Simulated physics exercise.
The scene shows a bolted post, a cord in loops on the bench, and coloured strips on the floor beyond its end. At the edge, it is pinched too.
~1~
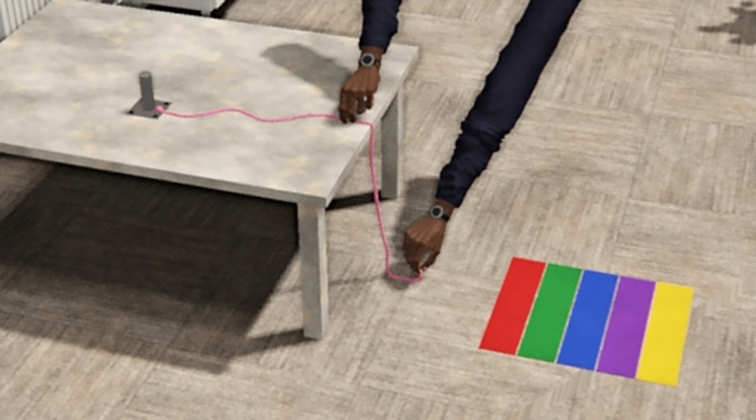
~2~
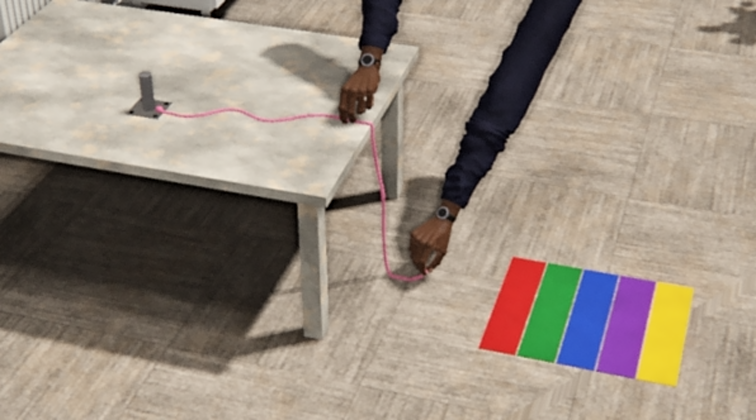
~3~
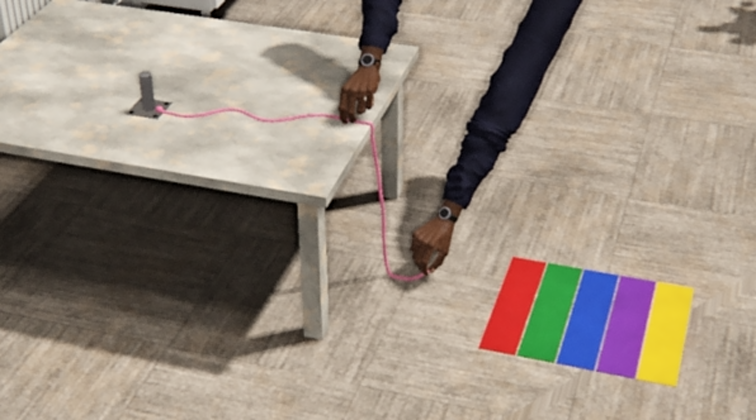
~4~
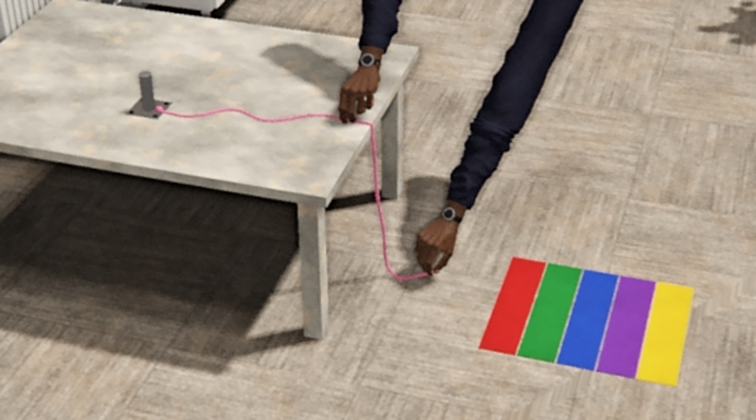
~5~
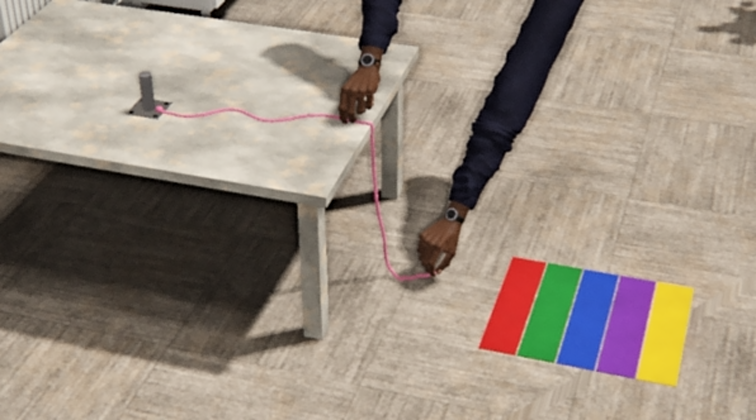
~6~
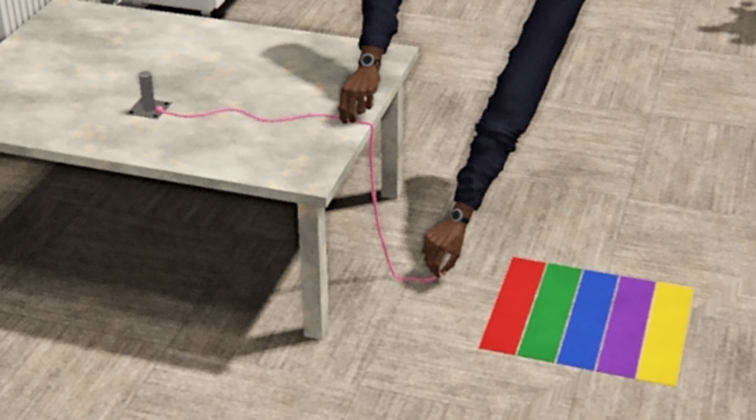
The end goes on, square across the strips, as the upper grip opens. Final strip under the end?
Green.
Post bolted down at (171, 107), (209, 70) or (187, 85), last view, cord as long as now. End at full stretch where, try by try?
You'd get roughly (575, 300), (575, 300) and (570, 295), one for each try.
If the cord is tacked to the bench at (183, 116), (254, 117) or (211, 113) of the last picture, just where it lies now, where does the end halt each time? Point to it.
Pixel spots, one per try: About (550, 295), (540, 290), (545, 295).
A little later, end near (478, 280); short of the strips.
Next, end near (524, 289); over red.
When it is tight, end near (551, 294); over green. It gets as far as the green strip.
